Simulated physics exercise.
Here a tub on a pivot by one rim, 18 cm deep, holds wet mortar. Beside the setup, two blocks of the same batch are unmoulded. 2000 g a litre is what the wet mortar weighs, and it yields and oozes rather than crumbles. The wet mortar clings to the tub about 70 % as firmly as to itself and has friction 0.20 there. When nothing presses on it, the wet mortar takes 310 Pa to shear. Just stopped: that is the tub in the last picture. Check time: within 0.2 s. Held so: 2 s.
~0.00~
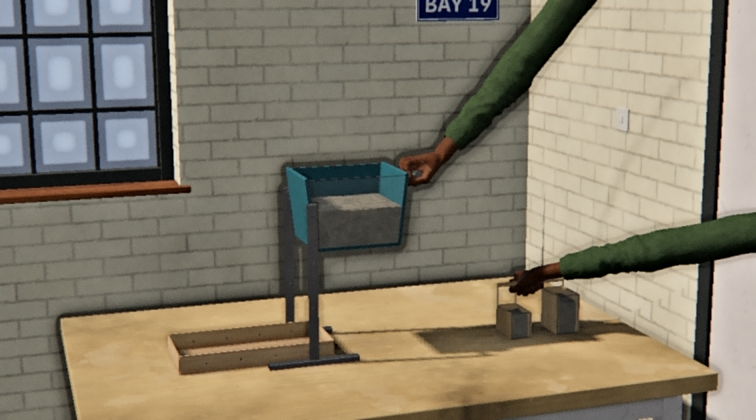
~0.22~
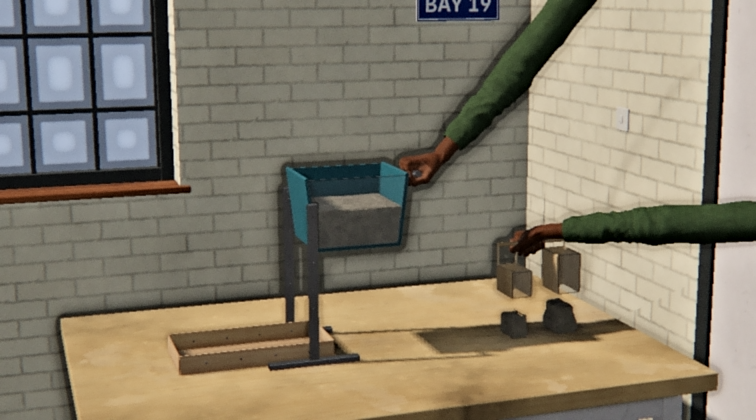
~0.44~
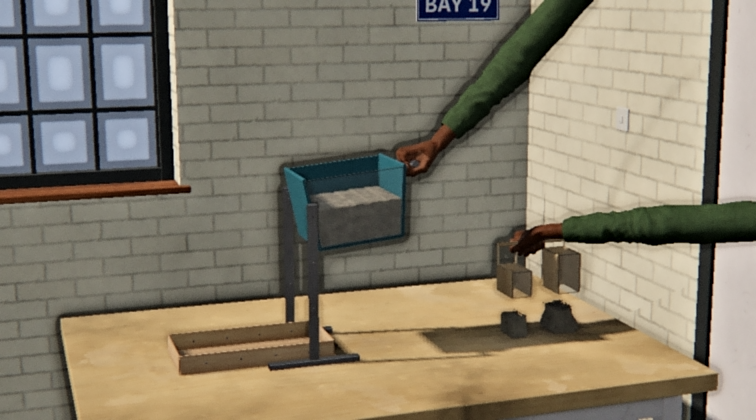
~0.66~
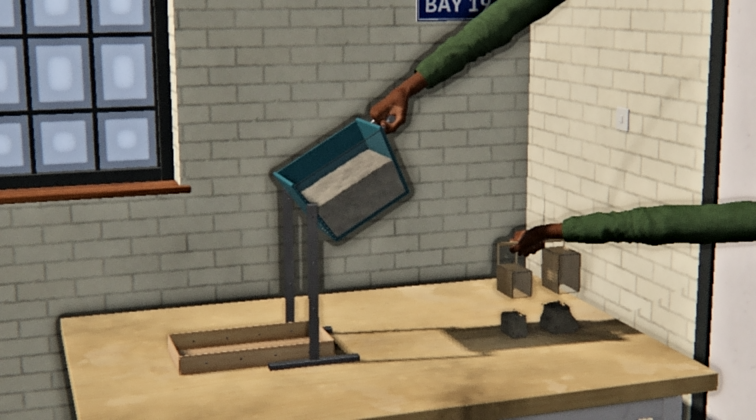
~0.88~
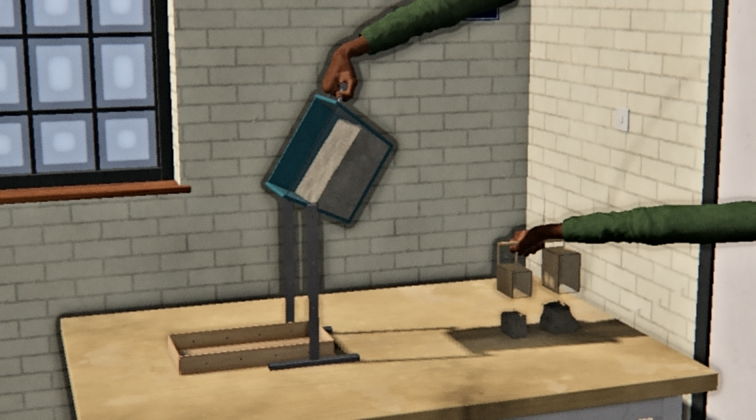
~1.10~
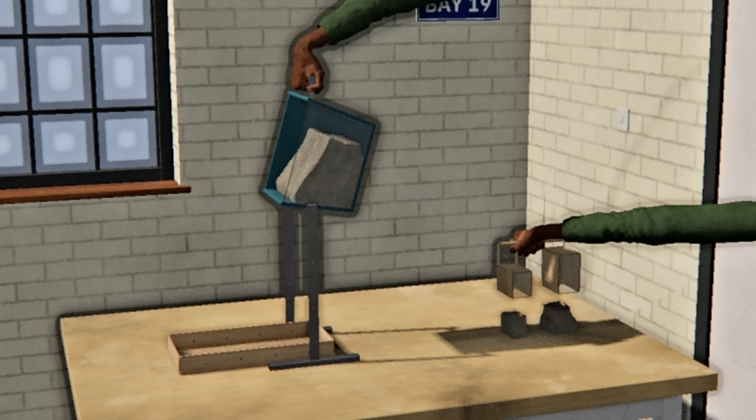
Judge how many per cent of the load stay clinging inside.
I would put it at about 85 percent.
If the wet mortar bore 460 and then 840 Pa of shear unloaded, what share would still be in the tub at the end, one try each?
First 100 %, second 100 %.
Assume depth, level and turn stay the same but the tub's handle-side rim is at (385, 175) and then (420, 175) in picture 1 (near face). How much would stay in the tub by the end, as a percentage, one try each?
100 %, then 75 %.
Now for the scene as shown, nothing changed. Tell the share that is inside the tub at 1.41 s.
I'd say close to 90 %.
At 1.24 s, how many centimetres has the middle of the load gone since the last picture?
Displacement noted: Approx. 3 cm... about that.
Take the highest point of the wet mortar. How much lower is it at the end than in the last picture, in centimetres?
About 6 cm.
By 1.24 s, the tub is at 74 degrees and holds 98 %.
By 1.41 s, the tub is at 74 degrees and holds 92 %.
By 1.58 s, the tub is at 74 degrees and holds 89 %.
By 1.75 s, the tub is at 74 degrees and holds 88 %.
By 3.10 s, at the end, the tub is at 74 degrees and holds 85 %.
